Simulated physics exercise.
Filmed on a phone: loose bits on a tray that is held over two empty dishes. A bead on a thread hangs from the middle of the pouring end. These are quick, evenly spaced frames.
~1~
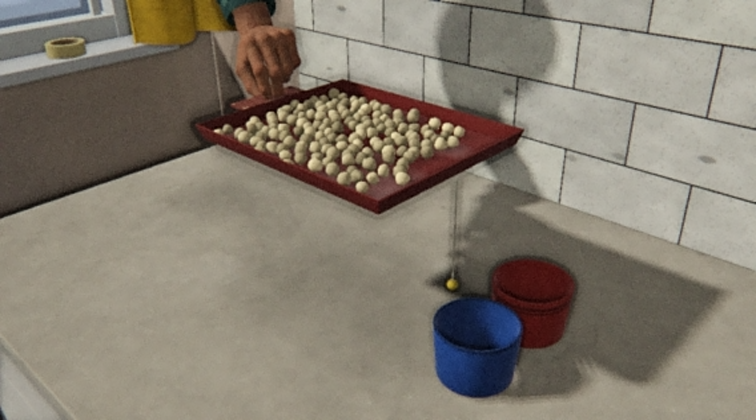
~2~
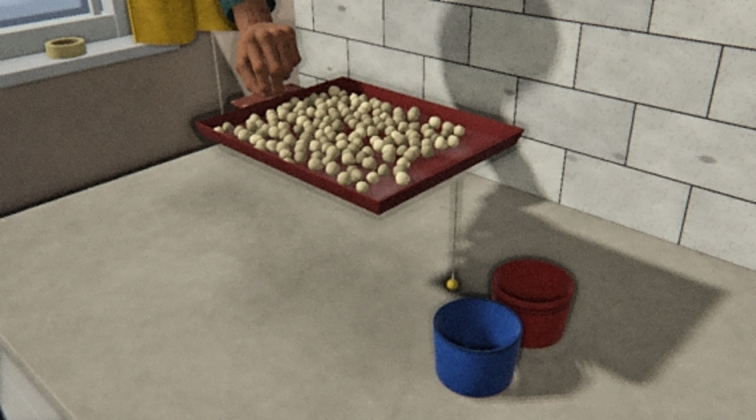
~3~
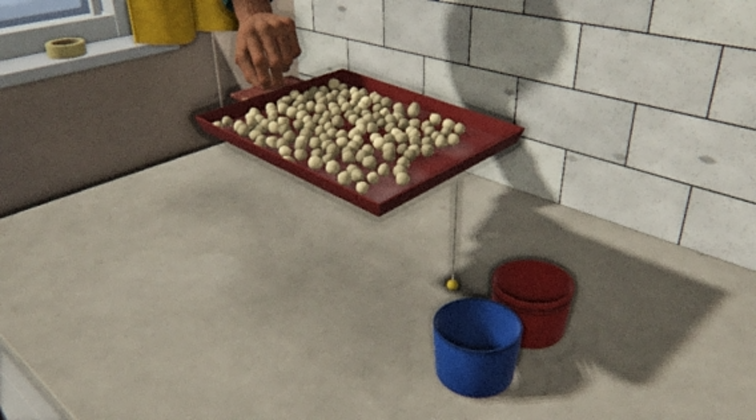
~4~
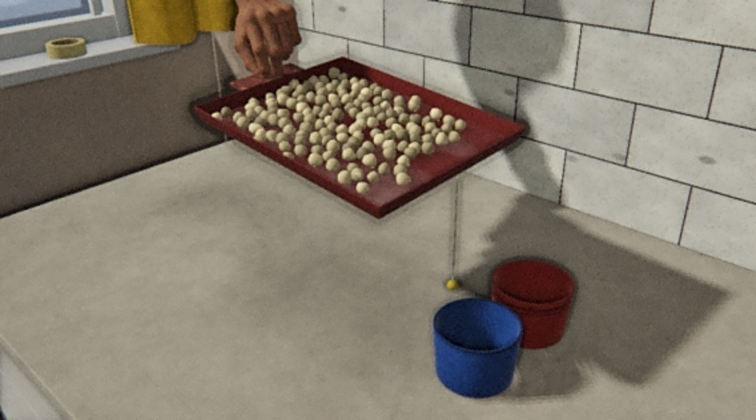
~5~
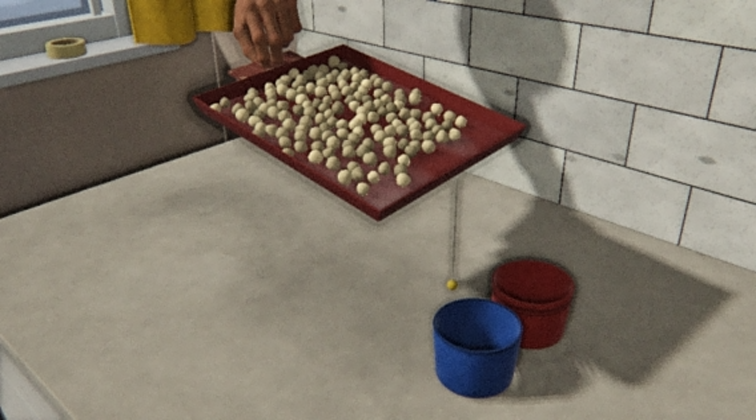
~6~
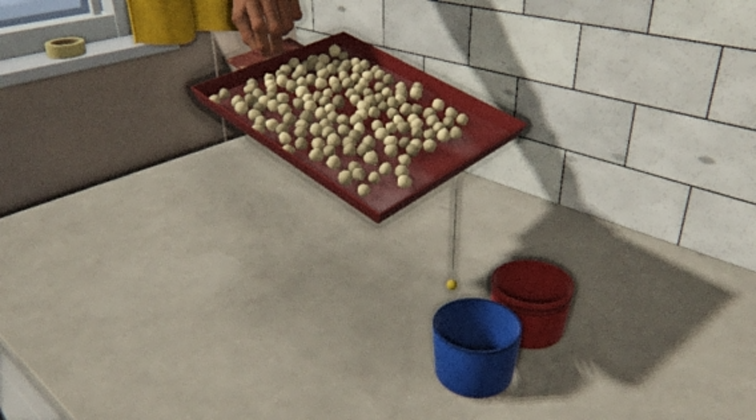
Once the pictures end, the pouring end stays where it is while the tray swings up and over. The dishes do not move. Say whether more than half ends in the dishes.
Caught overall: Under half.
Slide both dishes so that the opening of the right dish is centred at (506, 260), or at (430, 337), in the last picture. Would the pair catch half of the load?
One: Below a half. Two: The larger part.
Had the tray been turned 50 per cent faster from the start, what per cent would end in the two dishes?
It comes to 20 per cent or so.
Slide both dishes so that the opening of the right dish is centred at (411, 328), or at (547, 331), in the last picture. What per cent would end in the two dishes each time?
First some 50, then 0 per cent.
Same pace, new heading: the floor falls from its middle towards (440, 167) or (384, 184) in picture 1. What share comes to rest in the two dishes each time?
About 70 and 10 per cent.
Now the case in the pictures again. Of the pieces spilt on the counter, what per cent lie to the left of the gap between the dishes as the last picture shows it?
It comes to 80 per cent or so.
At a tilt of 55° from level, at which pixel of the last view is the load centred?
At about (397, 162).
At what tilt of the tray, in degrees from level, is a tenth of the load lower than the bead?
Around 65° of tilt.
Soon after the last picture, tray tipped steeply; nearly all on the tray; a stray few in the left dish; a stray few outside both; a small part in the air.
A little later, tray tipped right over; a small part on the tray; about a quarter in the left dish; about half outside both; a small part in the air.
Later still, tray tipped past a quarter turn; about a quarter in the left dish; about two thirds outside both.
At rest, tray tipped past a quarter turn; about a quarter in the left dish; none in the right dish; about two thirds outside both.
